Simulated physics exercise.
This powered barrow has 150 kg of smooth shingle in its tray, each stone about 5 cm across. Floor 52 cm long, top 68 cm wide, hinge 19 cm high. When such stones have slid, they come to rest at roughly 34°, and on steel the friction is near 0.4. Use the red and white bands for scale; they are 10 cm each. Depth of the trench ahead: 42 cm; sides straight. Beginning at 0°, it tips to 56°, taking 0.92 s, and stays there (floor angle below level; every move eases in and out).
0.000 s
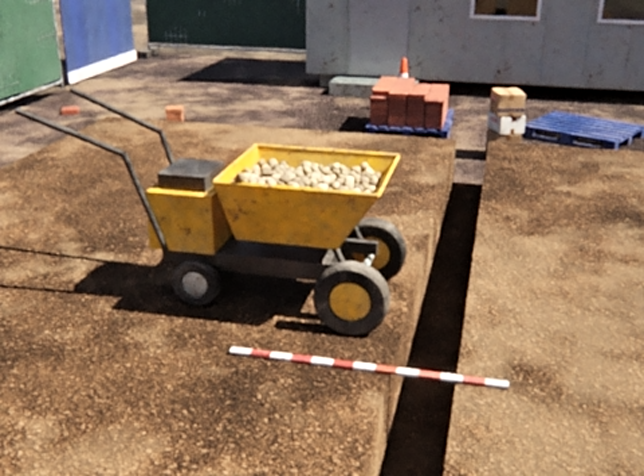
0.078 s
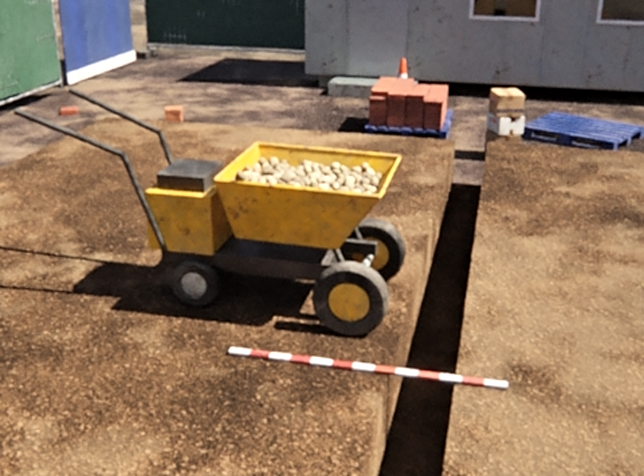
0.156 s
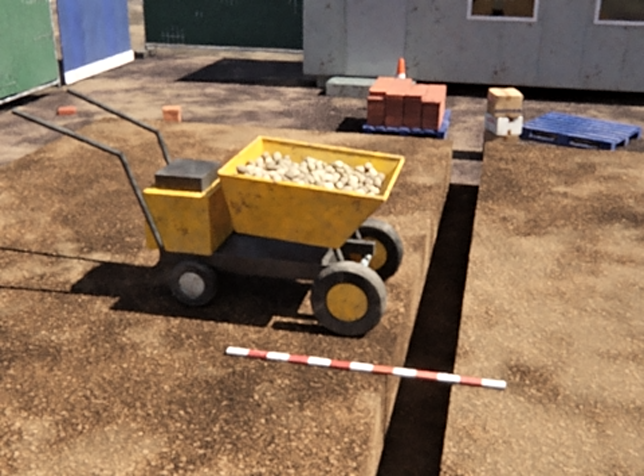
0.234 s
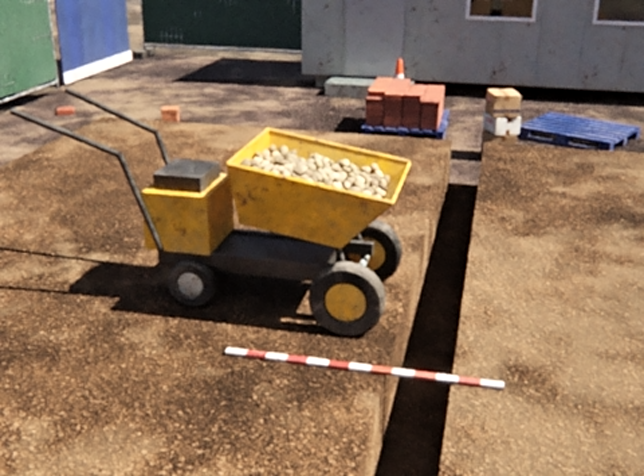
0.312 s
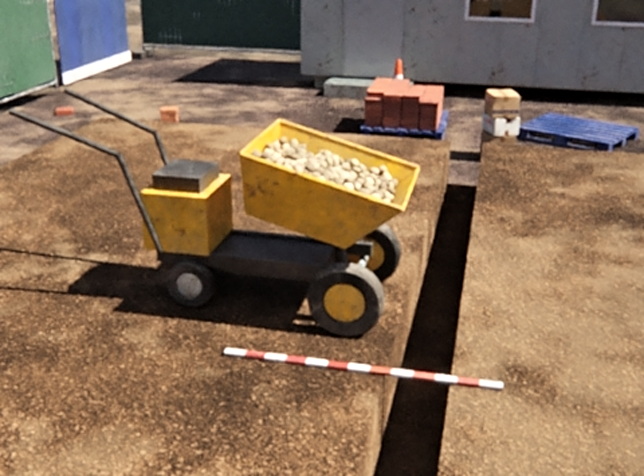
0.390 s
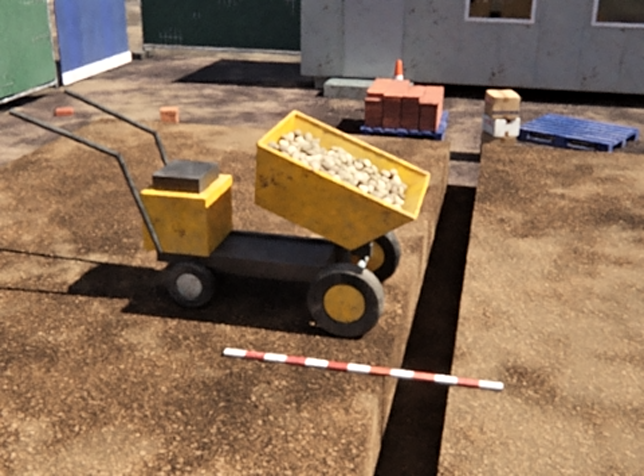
A yellow powered barrow's tray full of pale stones tilts steadily down toward the right.
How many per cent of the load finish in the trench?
About 7 per cent.
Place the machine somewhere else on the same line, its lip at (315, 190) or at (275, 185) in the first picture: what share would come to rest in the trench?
Estimates: 40 % then 45 %.
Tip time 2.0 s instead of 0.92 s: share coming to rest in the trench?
Close to 10 percent, then.
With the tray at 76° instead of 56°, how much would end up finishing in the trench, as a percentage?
Around 5 per cent would finish in the trench.
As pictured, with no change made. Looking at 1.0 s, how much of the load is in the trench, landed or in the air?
By that moment, roughly 0 per cent of the load.
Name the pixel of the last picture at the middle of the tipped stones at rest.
Look at roughly (513, 320).
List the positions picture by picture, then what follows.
In the first picture, the tray is at 0°, its lip at (379, 196); the top of the load is at (293, 171).
In the second picture, the tray is at 1°, its lip at (380, 197); the top of the load is at (284, 170); the stones move at 0.3 m/s on average.
The third picture shows lip at (384, 199), floor tilted 4°, highest stones at (272, 163); the stones move at 0.5 m/s on average.
In the fourth picture, the tray is at 9°, its lip at (392, 203); the top of the load is at (273, 156); the stones move at 0.6 m/s on average.
In the fifth picture, the tray is at 15°, its lip at (403, 210); the top of the load is at (282, 148); the stones move at 0.8 m/s on average.
In the sixth picture, the tray is at 22°, its lip at (415, 218); the top of the load is at (293, 140); the stones move at 0.8 m/s on average.
After 0.7 s the floor is at 47°; 100 % in the tray; the foremost stones are at (437, 230).
After 1.0 s the floor is at 56°; 88 % in the tray, 12 % past the trench; the foremost stones are at (516, 307).
After 1.4 s the floor is at 56°; 59 % in the tray, 40 % past the trench; the foremost stones are at (611, 331).
After 3.3 s the floor is at 56°; 41 % in the tray, 7 % in the trench, 52 % past the trench; the foremost stones are past the picture's edge.
